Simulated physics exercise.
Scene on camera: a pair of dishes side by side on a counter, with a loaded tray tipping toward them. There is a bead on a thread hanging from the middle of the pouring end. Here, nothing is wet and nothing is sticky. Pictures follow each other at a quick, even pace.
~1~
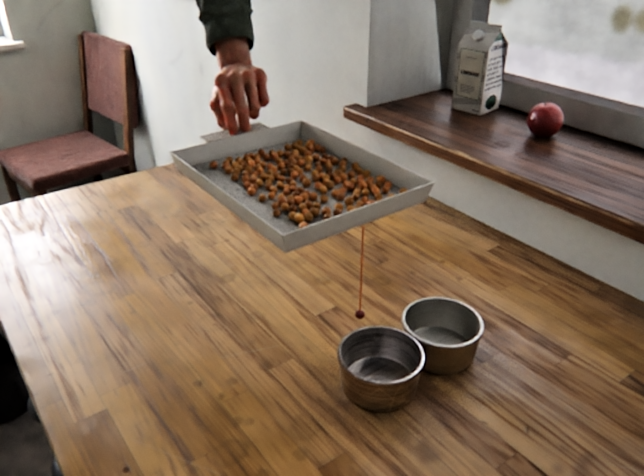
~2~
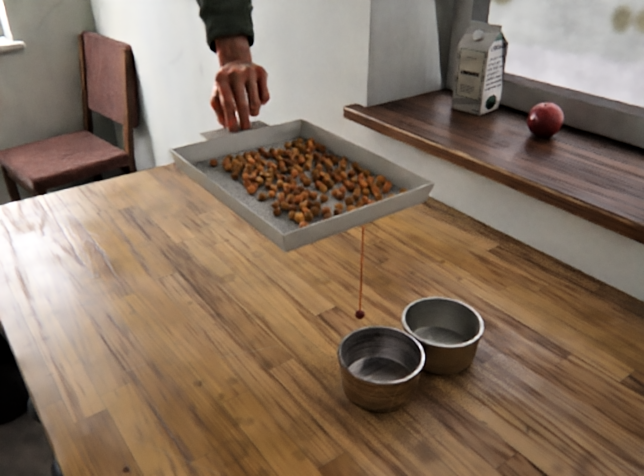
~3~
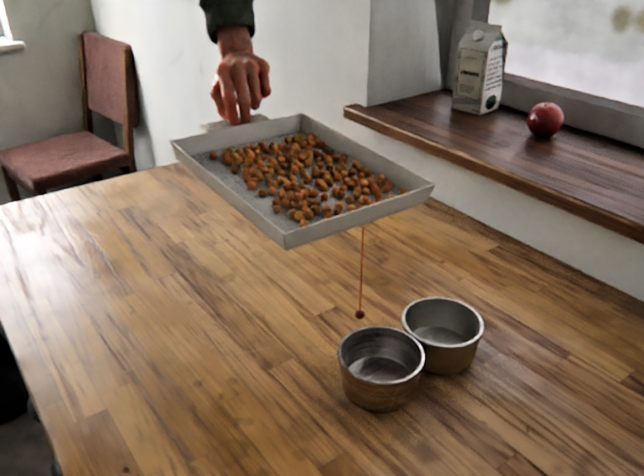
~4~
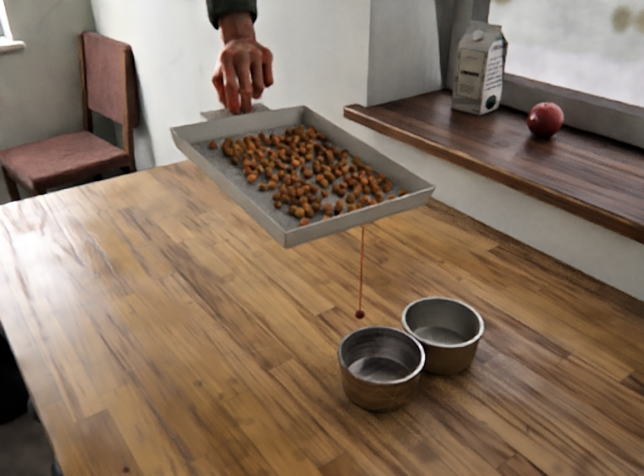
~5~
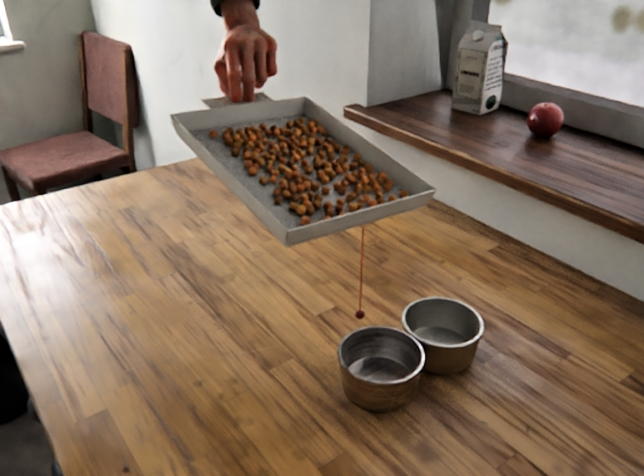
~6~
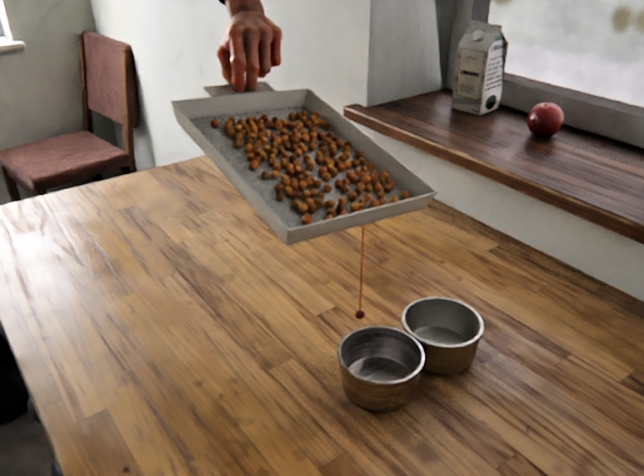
A hand held a tray of roasted chickpeas above two small metal dishes on a wooden table, then gradually raised the back end, tilting the tray slightly toward its front right corner.
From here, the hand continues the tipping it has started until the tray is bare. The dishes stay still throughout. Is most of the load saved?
Compared with the spill, the catch will be larger.
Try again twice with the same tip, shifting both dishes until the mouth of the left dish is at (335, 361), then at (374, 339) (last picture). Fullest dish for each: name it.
Trial one goes to the right of the two, trial two to the right of the two.
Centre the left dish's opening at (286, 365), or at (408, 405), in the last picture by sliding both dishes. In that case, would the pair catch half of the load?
The dishes end up with the lesser share in the first try and the lesser share in the second.
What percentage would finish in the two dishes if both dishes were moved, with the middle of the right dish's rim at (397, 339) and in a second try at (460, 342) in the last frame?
Trial 1 30%, trial 2 30%.
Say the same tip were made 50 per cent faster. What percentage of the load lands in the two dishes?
It would be around 80 percent.
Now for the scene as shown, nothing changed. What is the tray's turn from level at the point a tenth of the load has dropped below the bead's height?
My estimate is some 105 degrees.
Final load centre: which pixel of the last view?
Once it all stops, the middle lies near (437, 345).
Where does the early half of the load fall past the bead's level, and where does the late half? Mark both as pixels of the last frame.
The early half goes through (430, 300), the late half through (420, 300).
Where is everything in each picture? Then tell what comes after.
In the first picture, corners of the pouring end near (285, 231) and (427, 182), level; middle of the load near (303, 178), roasted chickpeas; left dish near (408, 389); right dish near (470, 353); bead on its thread near (360, 314).
In the second picture, corners of the pouring end near (285, 230) and (427, 182), level; middle of the load near (303, 177).
In the third picture, corners of the pouring end near (286, 229) and (428, 183), tipped barely, lowest at the right corner; middle of the load near (303, 174).
In the fourth picture, corners of the pouring end near (288, 228) and (429, 186), tipped a little, lowest at the right corner; middle of the load near (304, 169).
In the fifth picture, corners of the pouring end near (289, 226) and (430, 188), tipped a little, lowest at the right corner; middle of the load near (305, 163).
In the sixth picture, corners of the pouring end near (291, 225) and (430, 190), tipped a little, lowest at the right corner; middle of the load near (307, 159); left dish near (408, 389); right dish near (470, 353).
Shortly afterwards, tray tipped steeply; all but a few on the tray; only a few in the air.
Next, tray tipped right over; all but a few on the tray; only a few in the right dish; only a few outside both.
Some moments later, tray tipped past a quarter turn; a little in the left dish; near two thirds in the right dish; near a quarter outside both.
In the end, tray tipped past a quarter turn; a little in the left dish; near two thirds in the right dish; near a quarter outside both.
